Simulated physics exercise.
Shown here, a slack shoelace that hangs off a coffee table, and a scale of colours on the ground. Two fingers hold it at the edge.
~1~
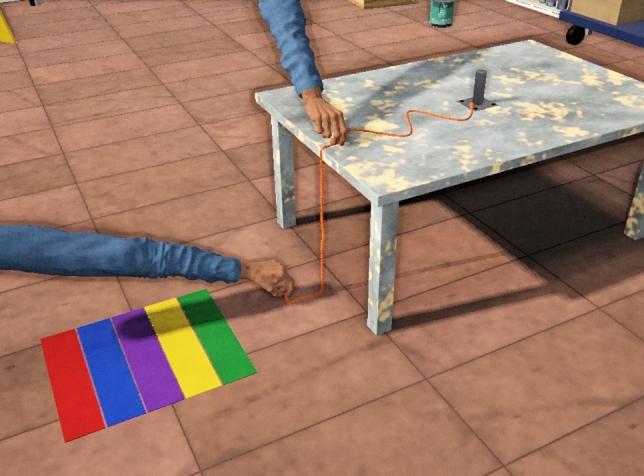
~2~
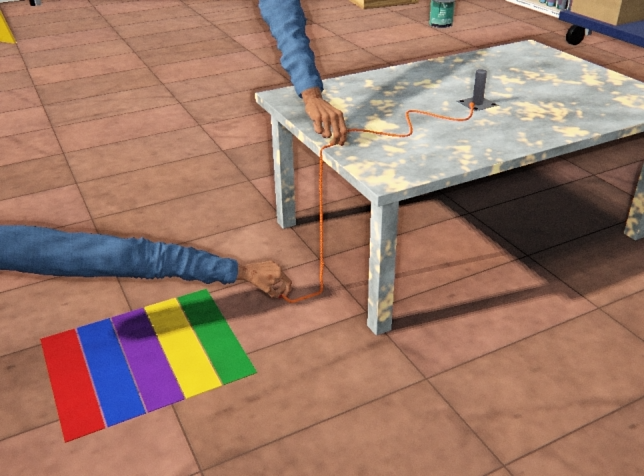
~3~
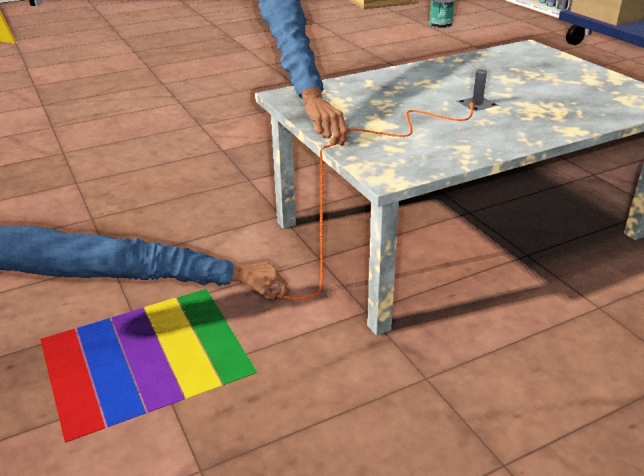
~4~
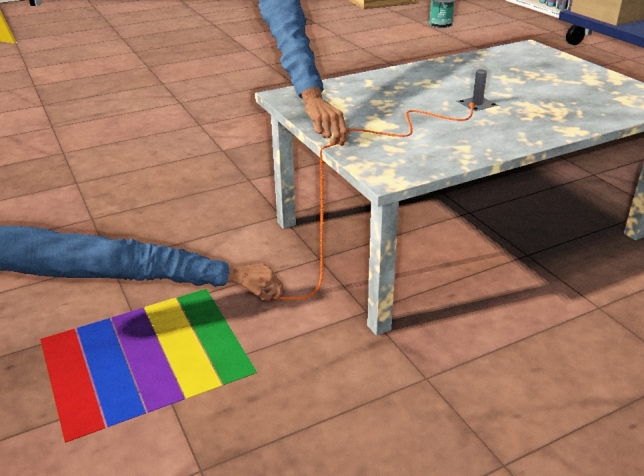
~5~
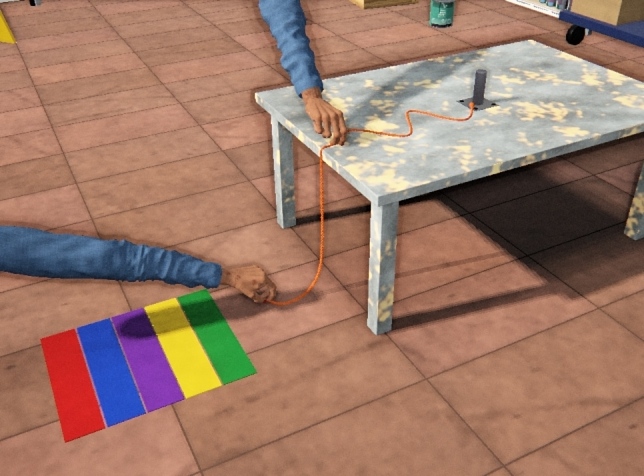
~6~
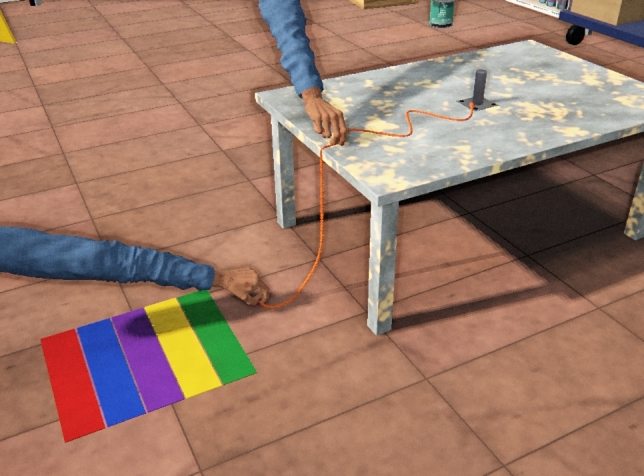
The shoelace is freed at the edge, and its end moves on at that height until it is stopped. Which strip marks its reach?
It halts on the red strip.
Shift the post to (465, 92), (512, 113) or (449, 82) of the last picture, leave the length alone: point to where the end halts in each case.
Try by try, around (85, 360), (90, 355) and (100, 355).
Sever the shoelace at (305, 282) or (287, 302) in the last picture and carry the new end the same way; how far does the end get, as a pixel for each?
In that order: (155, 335) and (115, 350).
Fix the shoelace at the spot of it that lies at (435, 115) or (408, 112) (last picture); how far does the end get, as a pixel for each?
Near (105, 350) and (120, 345).
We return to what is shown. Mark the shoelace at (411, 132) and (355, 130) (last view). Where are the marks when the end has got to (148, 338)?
Near (350, 139) and (314, 177).
Early on, end near (148, 338); over purple.
Midway, end near (99, 354); over blue.
At the end of the slack, end near (69, 363); over red. Over red.
